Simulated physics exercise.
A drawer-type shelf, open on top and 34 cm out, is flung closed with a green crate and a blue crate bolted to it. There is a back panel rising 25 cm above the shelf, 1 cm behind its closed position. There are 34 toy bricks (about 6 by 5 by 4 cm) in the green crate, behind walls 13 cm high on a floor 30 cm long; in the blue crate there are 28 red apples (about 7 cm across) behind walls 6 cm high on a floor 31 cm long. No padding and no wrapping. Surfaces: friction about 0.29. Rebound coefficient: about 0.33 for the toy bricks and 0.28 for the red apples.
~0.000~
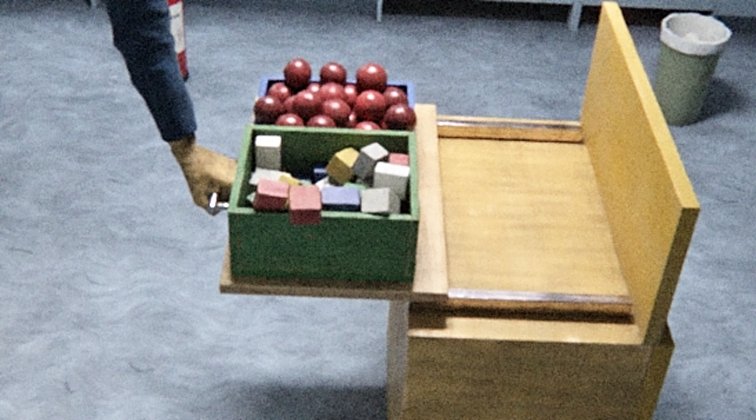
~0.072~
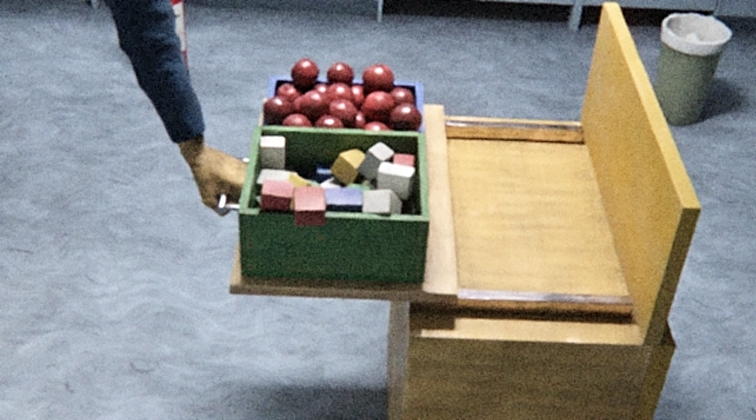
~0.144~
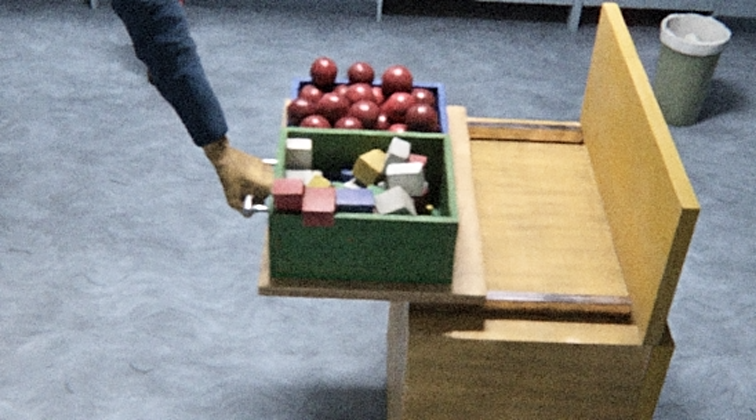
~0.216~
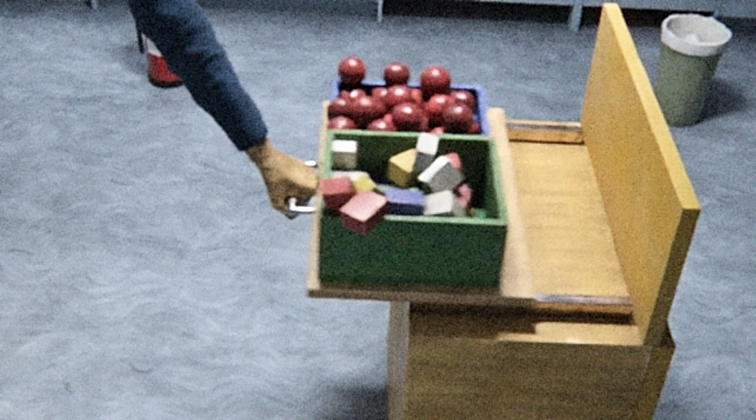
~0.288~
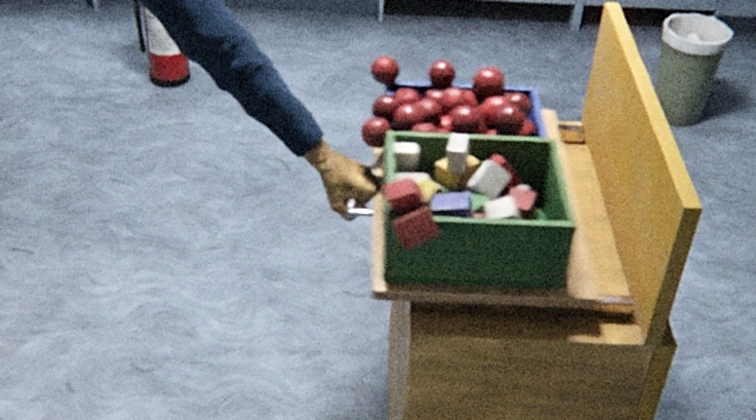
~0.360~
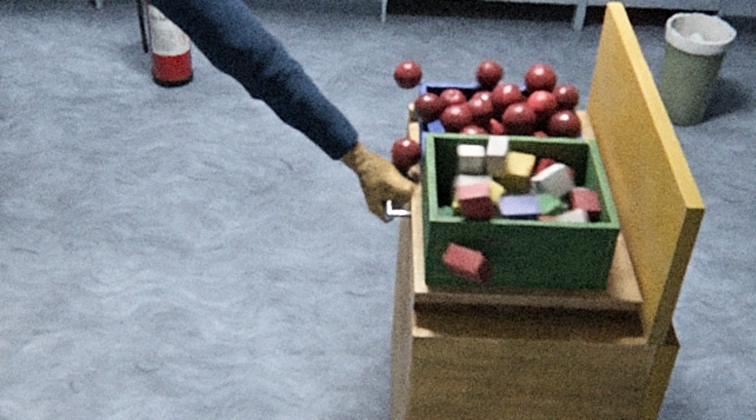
A hand pushing a shelf carrying a green crate of bricks and a blue crate of apples rightward, several pieces tumbling out.
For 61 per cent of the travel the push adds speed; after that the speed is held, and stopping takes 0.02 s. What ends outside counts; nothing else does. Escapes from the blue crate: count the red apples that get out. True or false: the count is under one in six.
False.
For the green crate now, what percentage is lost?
The green crate comes in at 5 in a hundred.
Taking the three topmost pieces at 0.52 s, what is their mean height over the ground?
Mean height: Some 94 cm.
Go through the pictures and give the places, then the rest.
In the first picture (places track the rim corner closest to us here, unless another is named), blue crate (by its farthest rim corner) (408, 83); green crate (236, 210); 0 cm pushed; all still inside.
In the second picture, blue crate (416, 84); green crate (246, 211); 2 cm pushed.
In the third picture, blue crate (438, 85); green crate (276, 212); 7 cm pushed.
In the fourth picture, blue crate (478, 87); green crate (327, 215); 15 cm pushed; 1 out, the lowest brick at (364, 212).
In the fifth picture, blue crate (531, 89); green crate (395, 217); 27 cm pushed; 3 out, the lowest apple at (376, 133).
In the sixth picture, blue crate (565, 90); green crate (438, 218); 34 cm pushed; 3 out, the lowest apple at (406, 153).
After 0.40 s, the green crate is down by 1 of 34 and the blue crate is down by 3 of 28.
After 0.52 s, the green crate is down by 1 of 34 and the blue crate is down by 6 of 28.
After 0.74 s, the green crate is down by 1 of 34 and the blue crate is down by 8 of 28.
Outcome (at 1.18 s), the green crate is down by 1 of 34 and the blue crate is down by 8 of 28. Asked share, 8 of 28, 29 per cent.
